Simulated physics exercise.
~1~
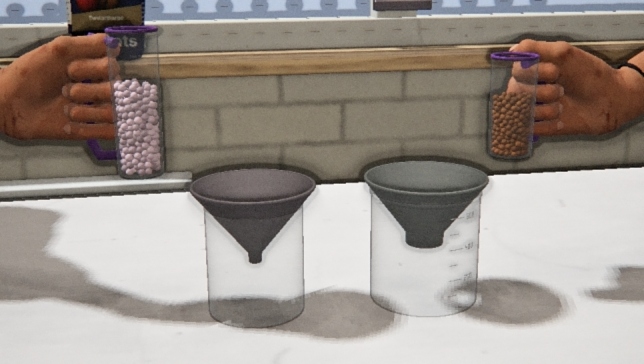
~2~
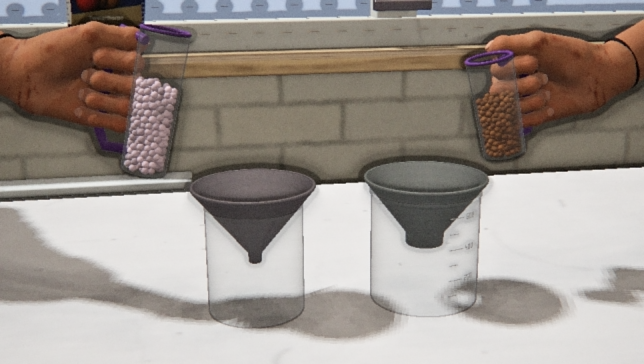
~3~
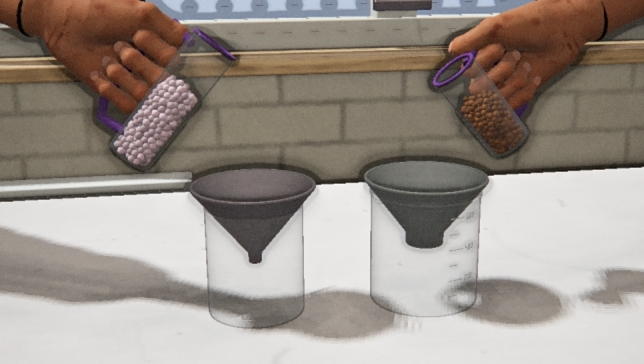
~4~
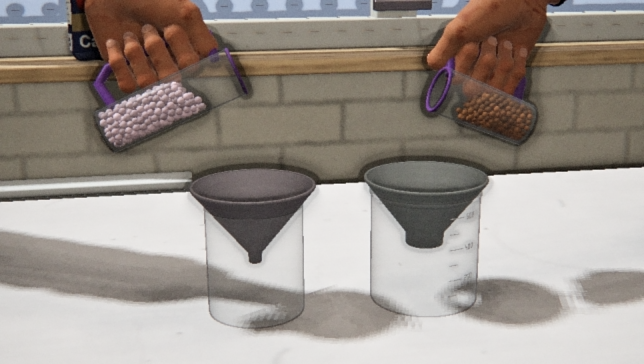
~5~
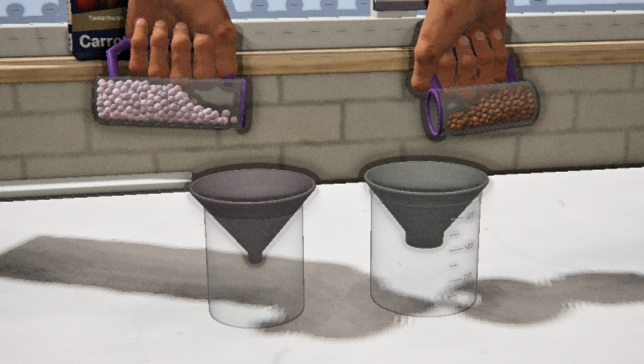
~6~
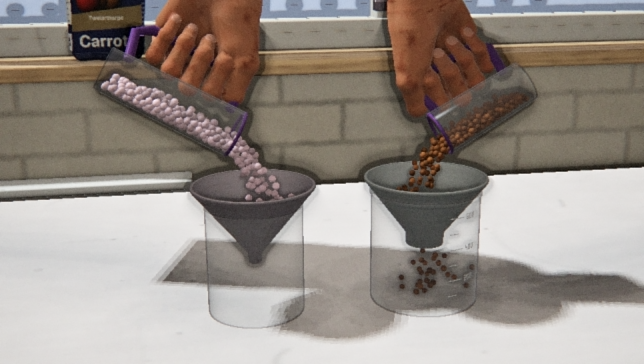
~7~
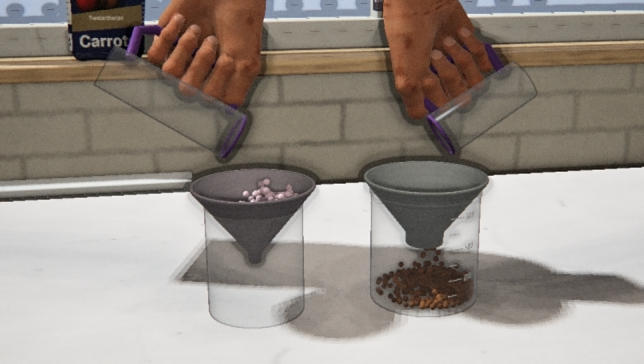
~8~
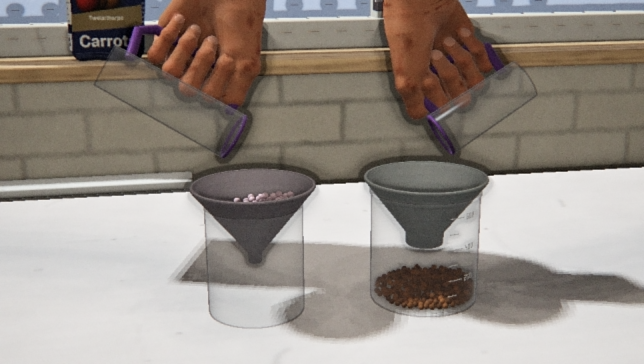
On a white tabletop before a pale brick wall, seen from the front and slightly above, two clear jars stand side by side with dark grey funnels in their mouths. Above them, two hands hold clear cups with purple trim, pink beads at left and brown ones at right. The hands tilt the cups inward until both pour into the funnels. The brown beads drop through and scatter in the right jar, while the pink ones gather in the left funnel. Finally, the cups hang emptied, the brown beads lie settled, and the pink beads stay stuck above an empty jar.
